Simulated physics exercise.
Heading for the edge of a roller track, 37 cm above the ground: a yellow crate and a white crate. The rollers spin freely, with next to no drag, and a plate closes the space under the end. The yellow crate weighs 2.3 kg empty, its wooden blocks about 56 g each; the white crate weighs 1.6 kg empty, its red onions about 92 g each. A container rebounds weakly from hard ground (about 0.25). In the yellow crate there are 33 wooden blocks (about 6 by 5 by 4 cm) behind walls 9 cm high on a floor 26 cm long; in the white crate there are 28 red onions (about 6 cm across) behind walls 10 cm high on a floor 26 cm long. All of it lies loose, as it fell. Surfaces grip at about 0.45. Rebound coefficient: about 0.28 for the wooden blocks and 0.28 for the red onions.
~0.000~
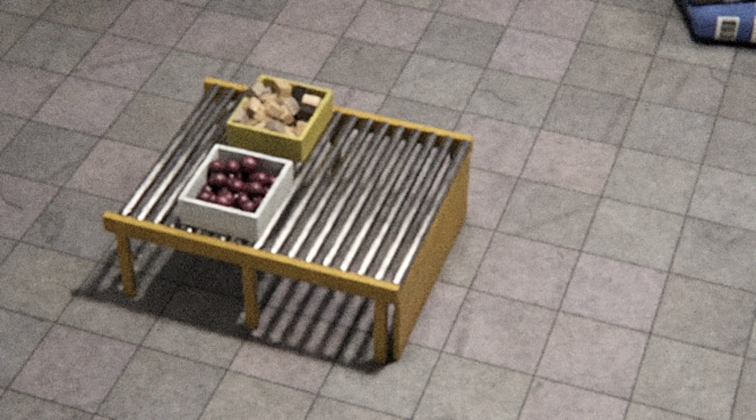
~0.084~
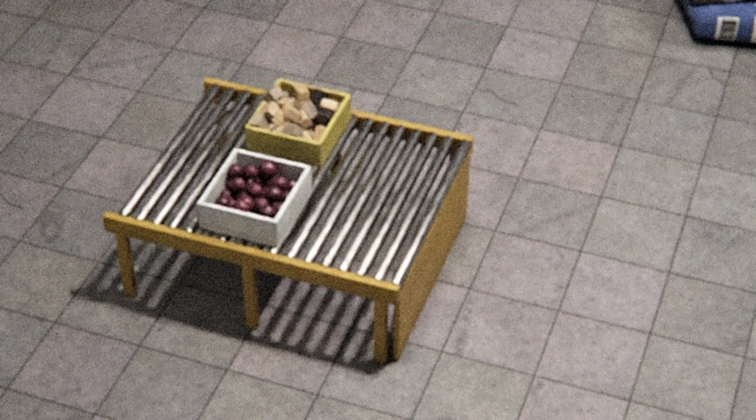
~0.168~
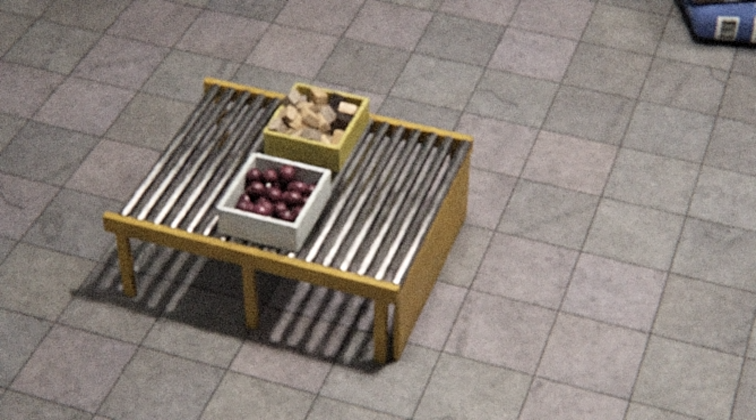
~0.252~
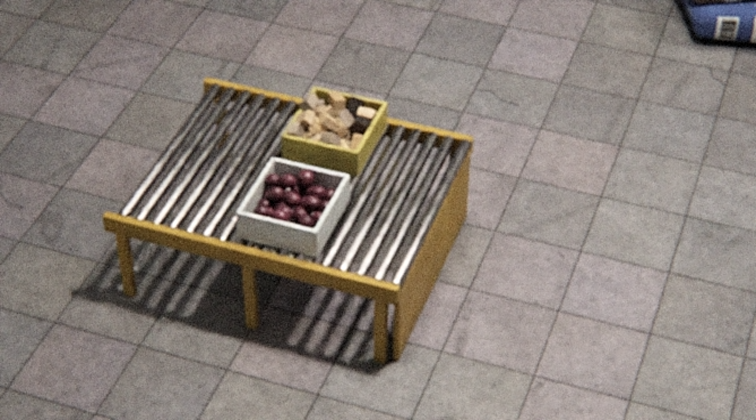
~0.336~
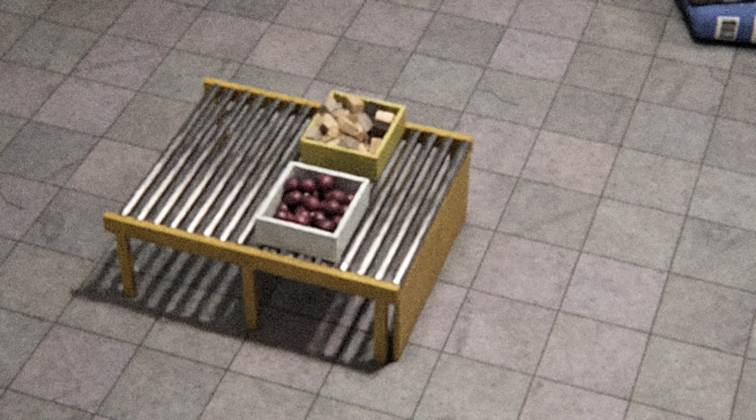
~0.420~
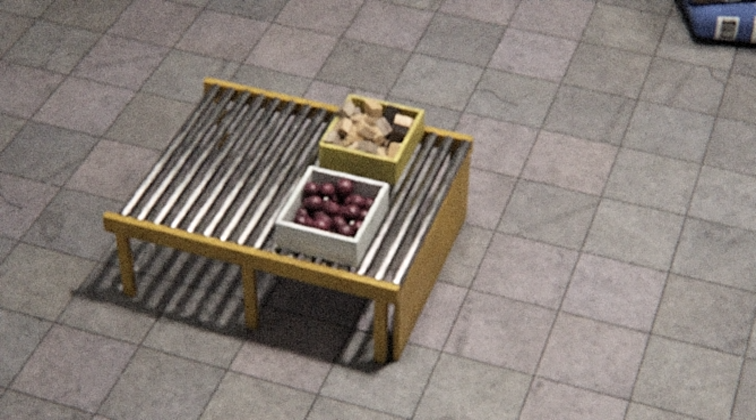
A low roller table with yellow-brown side rails and legs stands on a grey tiled floor, seen from above at an angle, with part of a blue object at the top right corner. On its left half sit a yellow crate of wooden blocks, farther back, and a white crate of dark red onions nearer the front. Both crates roll steadily rightward together across the rollers, their contents staying inside, while the camera stays still.
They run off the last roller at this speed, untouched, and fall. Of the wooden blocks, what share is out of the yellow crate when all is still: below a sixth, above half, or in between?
Out of the yellow crate go from a sixth to a half of the wooden blocks.
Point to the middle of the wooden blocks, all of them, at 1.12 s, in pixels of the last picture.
At about (528, 229).
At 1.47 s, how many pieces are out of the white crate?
About: White crate 8.
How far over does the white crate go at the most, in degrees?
Roughly 55°.
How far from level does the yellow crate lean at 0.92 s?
It leans some 10°.
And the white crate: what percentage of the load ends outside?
White crate 20 per cent.
After 0.56 s, the front runs out over the edge.
After 0.92 s, the yellow crate leans 8° with 0 of 33 out and the white crate leans 13° with 0 of 28 out.
After 1.12 s, the yellow crate leans 51° with 3 of 33 out and the white crate leans 53° with 0 of 28 out.
After 1.47 s, the yellow crate is level with 11 of 33 out and the white crate leans 14° with 7 of 28 out.
Final count (at 1.82 s), the yellow crate is level with 11 of 33 out and the white crate is level with 7 of 28 out. Asked share, 11 of 33, 33 per cent.
